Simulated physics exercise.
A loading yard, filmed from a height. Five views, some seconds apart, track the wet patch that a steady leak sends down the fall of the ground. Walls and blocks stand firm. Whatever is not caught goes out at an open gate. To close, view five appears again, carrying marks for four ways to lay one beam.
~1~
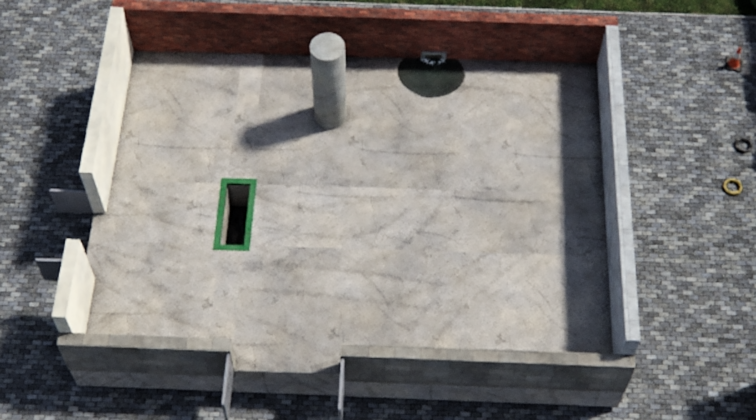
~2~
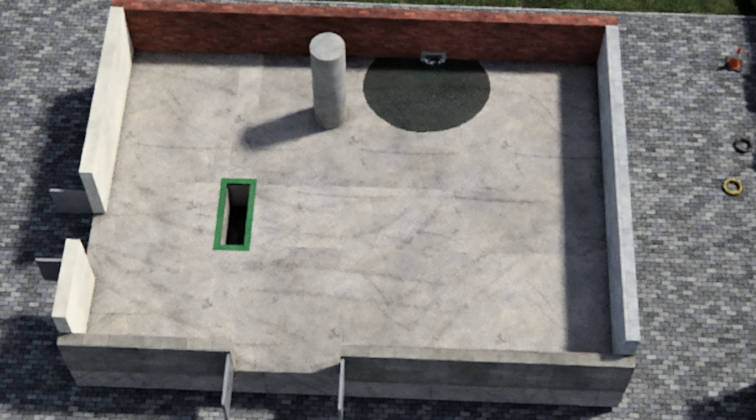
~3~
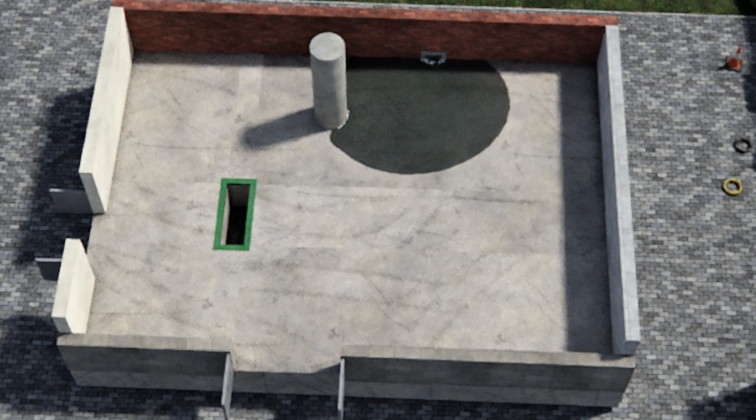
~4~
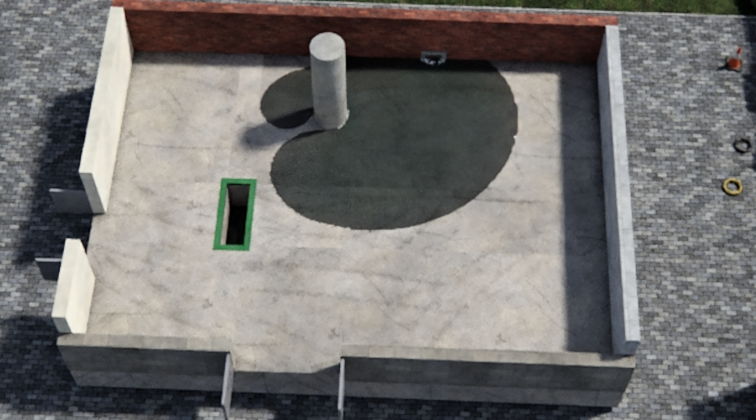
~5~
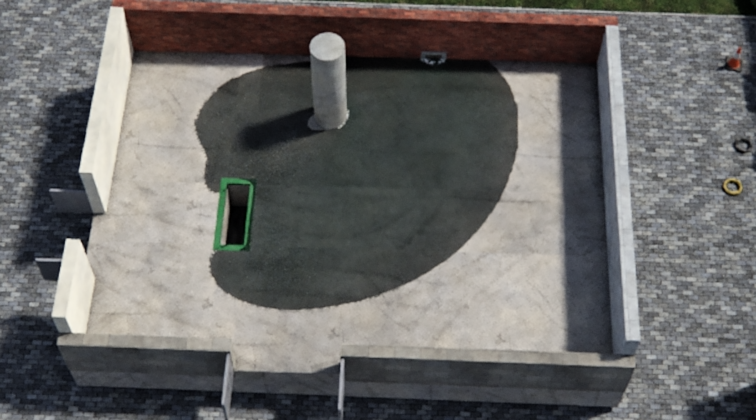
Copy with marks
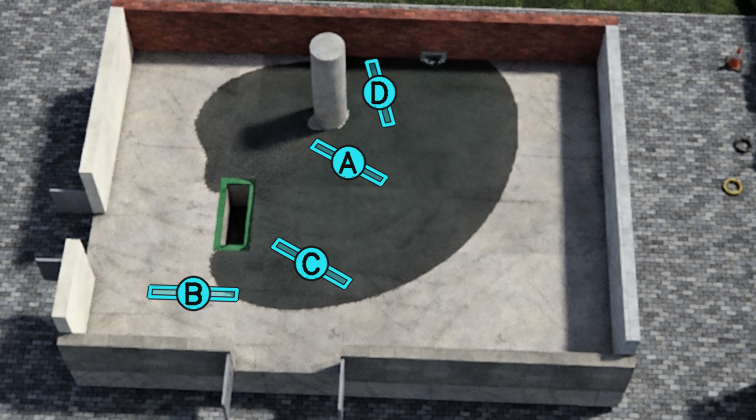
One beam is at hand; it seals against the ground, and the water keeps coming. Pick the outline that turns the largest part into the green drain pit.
C.
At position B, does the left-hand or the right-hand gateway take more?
More leaves on the left.
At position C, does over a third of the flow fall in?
Yes, it does.
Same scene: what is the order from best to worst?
The order is C, B, D, A.
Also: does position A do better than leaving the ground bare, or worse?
Worse.
On the marked copy, A from (314, 144) to (383, 180); B from (150, 291) to (236, 294); C from (275, 243) to (347, 283); D from (371, 61) to (388, 124).
With A, about 9 % of the stream goes into the green drain pit, about 84 % out by the gates.
With B, about 28 % of the stream goes into the green drain pit, about 68 % out by the gates.
With C, about 53 % of the stream goes into the green drain pit, about 40 % out by the gates.
With D, about 16 % of the stream goes into the green drain pit, about 79 % out by the gates.
